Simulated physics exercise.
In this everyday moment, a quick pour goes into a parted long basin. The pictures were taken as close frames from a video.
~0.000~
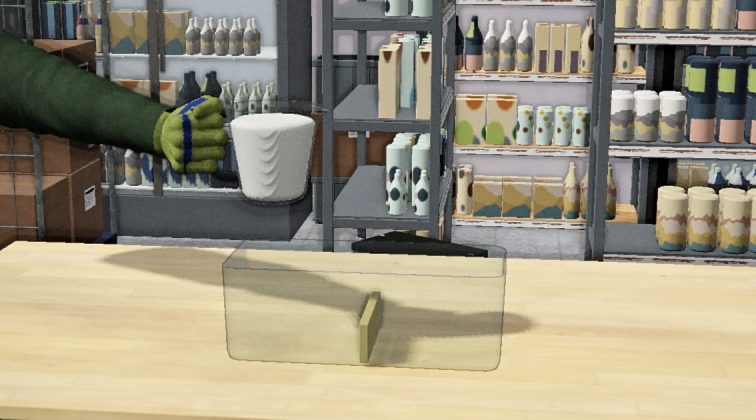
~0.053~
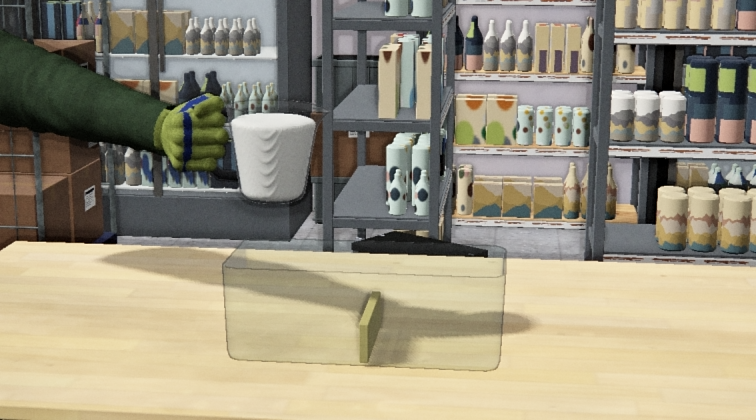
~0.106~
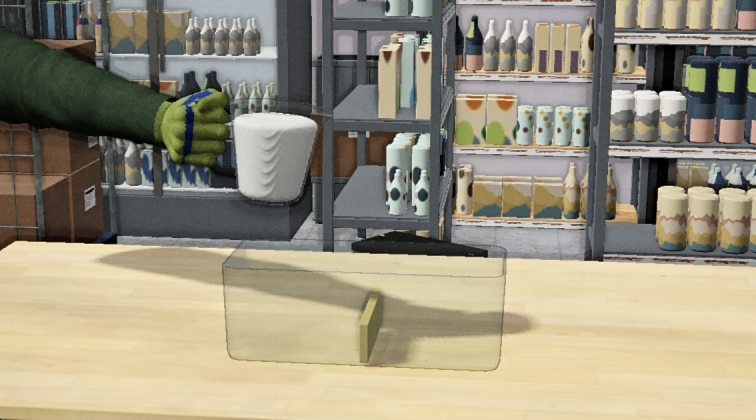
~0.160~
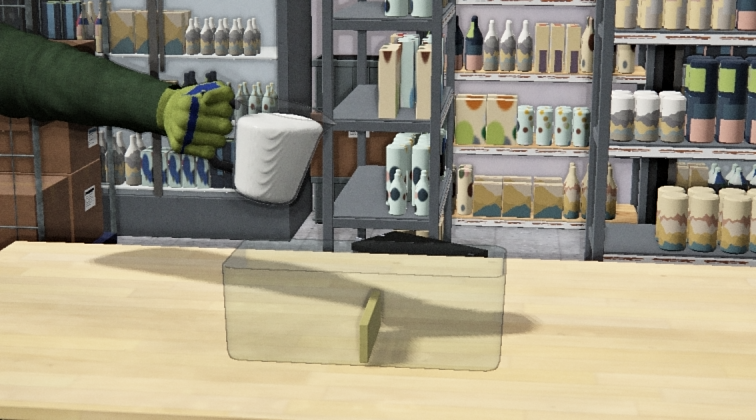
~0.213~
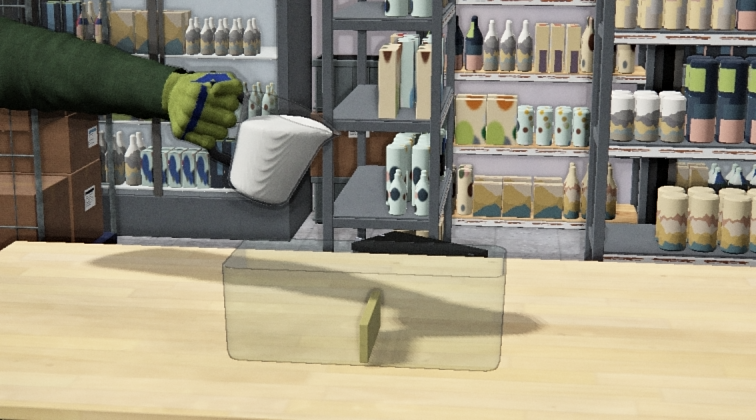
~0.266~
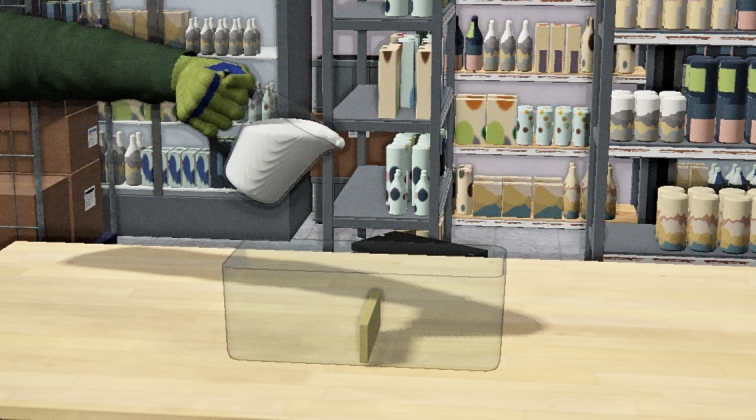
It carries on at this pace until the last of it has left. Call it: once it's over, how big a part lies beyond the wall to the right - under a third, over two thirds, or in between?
In between.
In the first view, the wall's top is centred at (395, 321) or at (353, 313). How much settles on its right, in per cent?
It would come to roughly 20 per cent the first time and roughly 85 per cent the second.
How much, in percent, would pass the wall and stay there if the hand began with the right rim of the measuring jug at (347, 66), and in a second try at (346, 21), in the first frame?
Start one gives close to 90 percent, start two close to 90 percent.
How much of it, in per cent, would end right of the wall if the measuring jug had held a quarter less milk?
Estimated share: Close to 30 per cent.
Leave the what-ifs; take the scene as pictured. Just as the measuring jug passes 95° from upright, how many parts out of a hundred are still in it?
Around 45 in a hundred.
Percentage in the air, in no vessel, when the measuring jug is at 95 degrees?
Estimate: 25 per cent, roughly.
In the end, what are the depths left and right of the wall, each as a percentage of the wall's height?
I'd say close to 30 per cent on the left side and 30 on the right.
A moment on, the measuring jug is tipped on its side and 46 per cent is still to pour, 2 is left of the wall and 26 right of it.
Next, the measuring jug is tipped right over and 6 per cent is still to pour, 40 is left of the wall and 46 right of it.
Then the measuring jug is tipped right over and 0 per cent is still to pour, 51 is left of the wall and 46 right of it.
Later the measuring jug is tipped right over and 0 per cent is still to pour, 52 is left of the wall and 47 right of it.
In the end 52 per cent lies left of the wall, 47 right of it and 2 outside.
